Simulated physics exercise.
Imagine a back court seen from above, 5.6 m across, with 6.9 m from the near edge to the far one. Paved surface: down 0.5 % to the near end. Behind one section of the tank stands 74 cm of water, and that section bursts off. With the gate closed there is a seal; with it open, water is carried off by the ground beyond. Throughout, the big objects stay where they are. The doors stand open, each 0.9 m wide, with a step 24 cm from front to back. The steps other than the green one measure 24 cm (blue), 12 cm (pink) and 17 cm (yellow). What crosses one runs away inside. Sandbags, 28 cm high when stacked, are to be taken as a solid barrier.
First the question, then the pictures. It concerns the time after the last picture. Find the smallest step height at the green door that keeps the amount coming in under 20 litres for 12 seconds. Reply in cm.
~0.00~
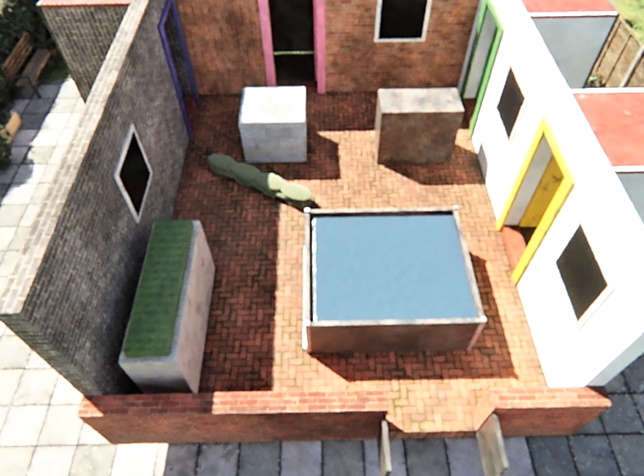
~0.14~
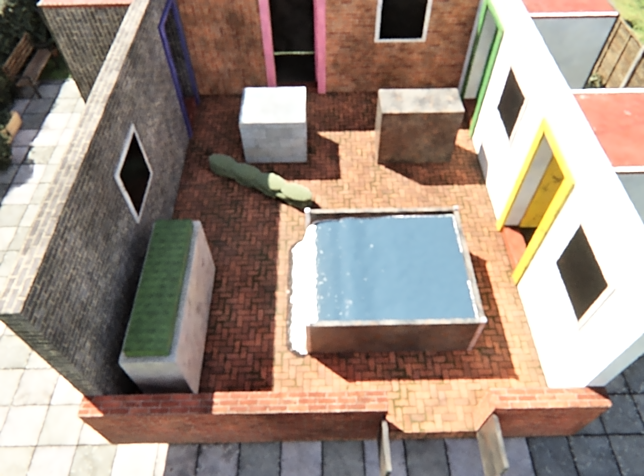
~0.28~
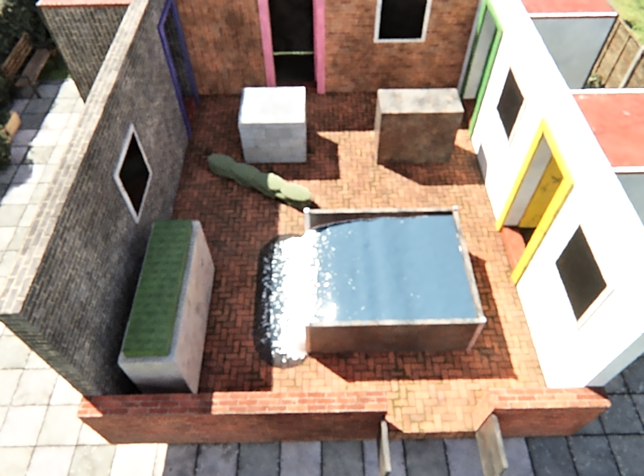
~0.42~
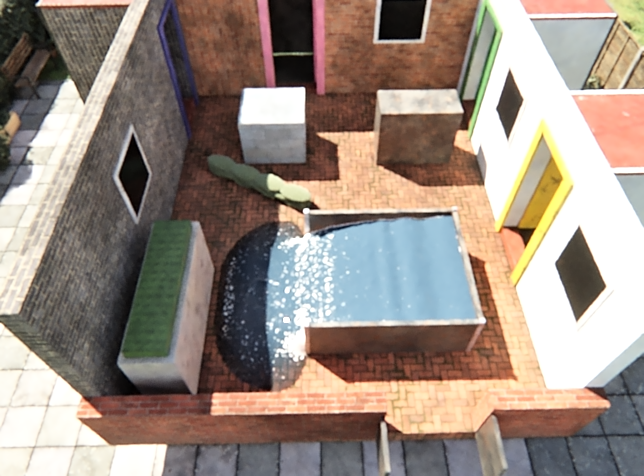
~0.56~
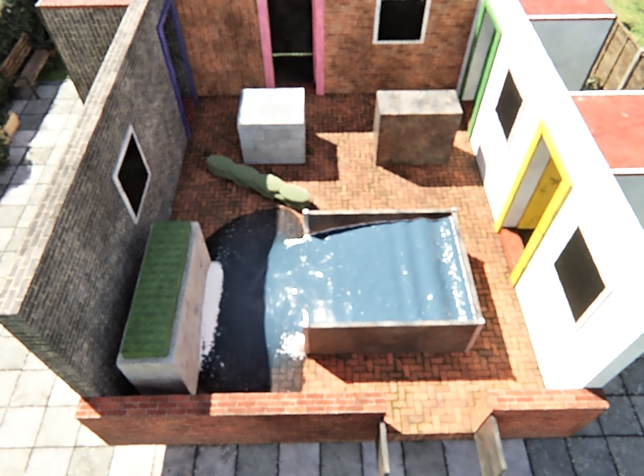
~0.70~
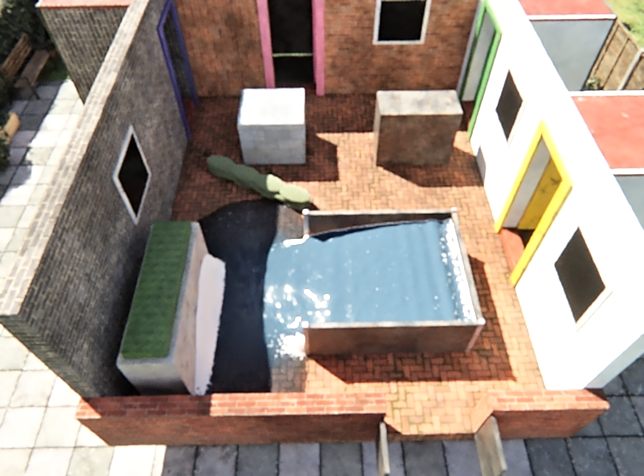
The smallest height is roughly 11 cm.
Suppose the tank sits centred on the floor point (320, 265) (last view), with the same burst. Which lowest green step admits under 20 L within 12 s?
12.5 cm, give or take.
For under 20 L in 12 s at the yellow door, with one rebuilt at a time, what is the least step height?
Door yellow, min height approx. 5.5 cm.
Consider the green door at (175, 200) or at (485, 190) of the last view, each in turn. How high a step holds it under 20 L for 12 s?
Around 24 and 9.5 cm respectively.
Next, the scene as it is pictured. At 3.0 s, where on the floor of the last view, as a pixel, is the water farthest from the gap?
Around pixel (199, 97).
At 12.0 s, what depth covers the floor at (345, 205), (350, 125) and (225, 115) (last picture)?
The depths come to about 6, 7 and 4 cm.
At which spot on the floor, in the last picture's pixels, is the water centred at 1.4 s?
Around (308, 294).
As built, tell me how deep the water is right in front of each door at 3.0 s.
Depth (cm): Blue 9 / green 0 / pink 5 / yellow 0.
After 1.4 s water covers 25 % of the floor, deepest (50 cm) near (211, 309); it has not reached the green door.
After 3.0 s water covers 45 % of the floor, deepest (38 cm) near (155, 290); it has not reached the green door.
After 12.0 s water covers 95 % of the floor, deepest (13 cm) near (140, 419); 8 cm at the green door, 0 litres in over its 17 cm step.
At the green door as built, the water arrived by 4.8 s and peaked near 16 cm at 7.0 s.
Run again over the same 12 s with other heights there, 36 litres in over 9.5 cm, 9 litres over 13 cm. The limit of 20 litres is kept from about 11 cm up.
